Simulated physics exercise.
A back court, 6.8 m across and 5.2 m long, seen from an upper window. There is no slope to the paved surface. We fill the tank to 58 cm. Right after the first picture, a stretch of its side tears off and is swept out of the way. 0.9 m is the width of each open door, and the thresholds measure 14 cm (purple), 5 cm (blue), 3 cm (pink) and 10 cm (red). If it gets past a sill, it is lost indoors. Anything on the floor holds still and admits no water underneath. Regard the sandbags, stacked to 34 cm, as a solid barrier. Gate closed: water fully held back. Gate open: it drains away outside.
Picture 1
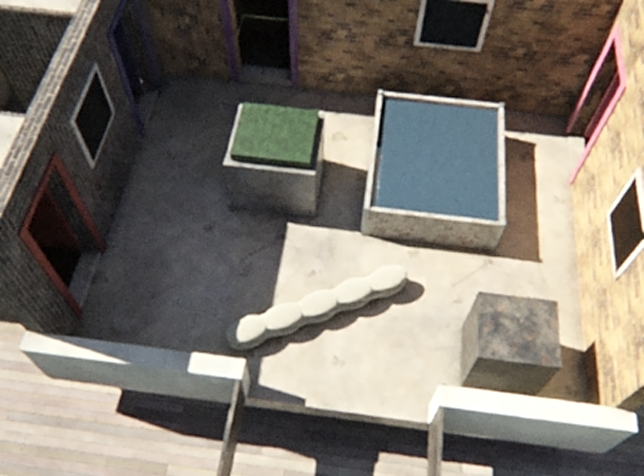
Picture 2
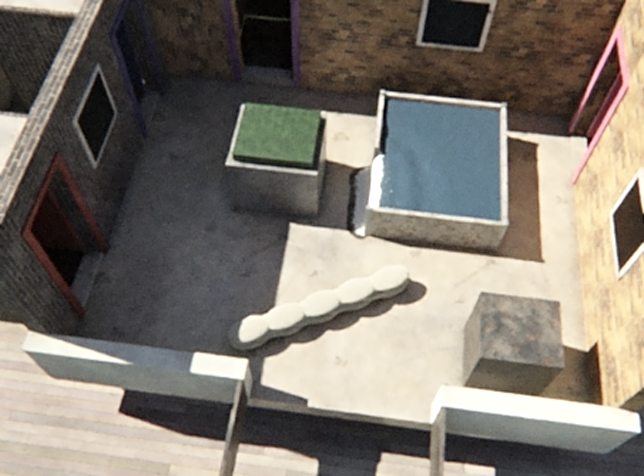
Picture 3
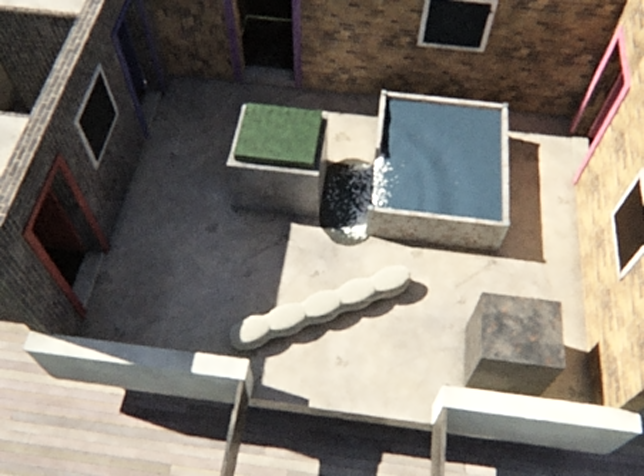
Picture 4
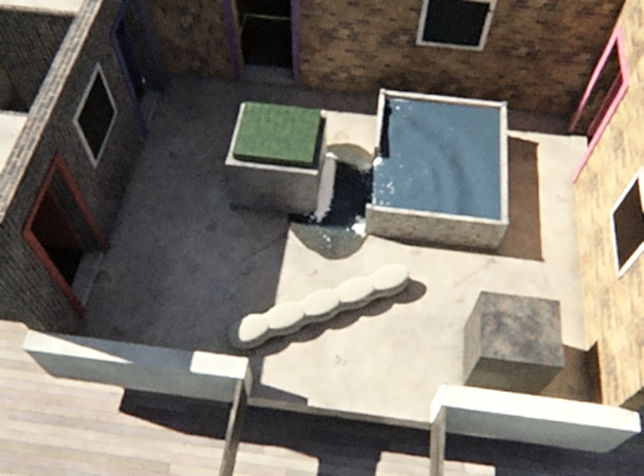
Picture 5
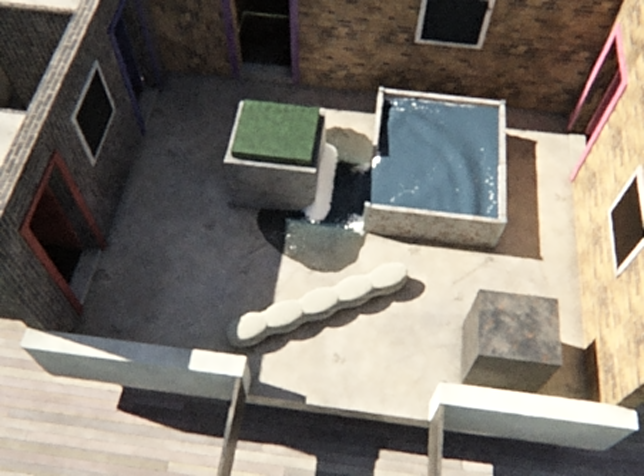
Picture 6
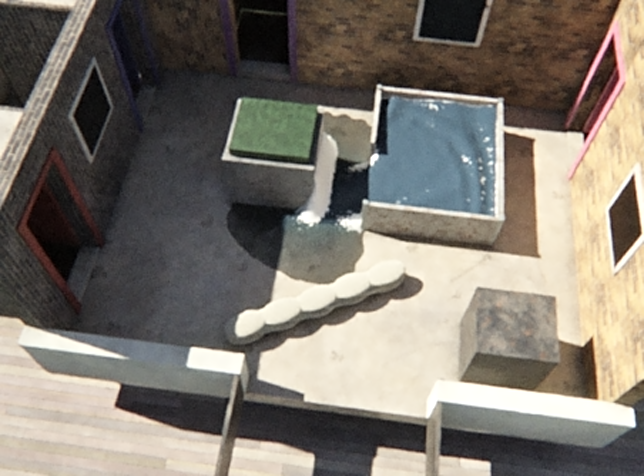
To begin with, a walled court holds a still, full tank of blue water, a green-topped block, a grey cube and a row of pale sandbags. Water then bursts from the tank's left side, splashes against the block, and spreads across the paving toward the sandbags as ripples cross the tank.
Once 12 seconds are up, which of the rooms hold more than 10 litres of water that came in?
Result: The purple door will undershoot the limit, the blue door will overshoot the limit, the pink door will overshoot the limit, the red door will overshoot the limit.
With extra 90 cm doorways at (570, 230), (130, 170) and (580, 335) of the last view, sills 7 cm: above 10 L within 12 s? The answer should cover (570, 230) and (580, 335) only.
Per doorway, in order: Insufficient / insufficient.
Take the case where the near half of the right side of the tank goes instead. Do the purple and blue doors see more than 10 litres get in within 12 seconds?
Compared with the limit, purple is lower and blue is higher.
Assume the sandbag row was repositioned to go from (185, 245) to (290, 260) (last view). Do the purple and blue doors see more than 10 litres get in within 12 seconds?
Purple within the limit, blue exceeded.
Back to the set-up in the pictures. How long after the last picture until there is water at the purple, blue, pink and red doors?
So purple at 0.6 s, blue at 2.4 s, pink at 2.6 s, and red at 1.0 s.
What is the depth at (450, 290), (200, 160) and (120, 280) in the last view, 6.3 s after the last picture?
About 1, 8 and 12 cm respectively.
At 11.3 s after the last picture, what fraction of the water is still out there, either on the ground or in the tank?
That would be close to 86 per cent.
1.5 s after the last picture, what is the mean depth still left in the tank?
Depth, averaged: Around 32 centimetres.
Then, 0.7 s after the last picture water covers 25 % of the floor and is deepest (47 cm) near (326, 197); purple door 3 cm at the sill, 0 L in, blue door not reached, pink door not reached, red door not reached.
Then, 1.5 s after the last picture water covers 40 % of the floor and is deepest (36 cm) near (328, 187); purple door 7 cm at the sill, 0 L in, blue door not reached, pink door not reached, red door 7 cm at the sill, 0 L in.
Then, 2.8 s after the last picture water covers 55 % of the floor and is deepest (25 cm) near (328, 187); purple door 8 cm at the sill, 0 L in, blue door 11 cm at the sill, 1 L in, pink door 4 cm at the sill, 1 L in, red door 19 cm at the sill, 22 L in.
Then, 6.3 s after the last picture water covers 85 % of the floor and is deepest (14 cm) near (174, 73); purple door 13 cm at the sill, 0 L in, blue door 10 cm at the sill, 52 L in, pink door 6 cm at the sill, 34 L in, red door 12 cm at the sill, 79 L in.
Then, 11.3 s after the last picture water covers 95 % of the floor and is deepest (10 cm) near (143, 128); purple door 9 cm at the sill, 0 L in, blue door 8 cm at the sill, 105 L in, pink door 6 cm at the sill, 60 L in, red door 7 cm at the sill, 83 L in.
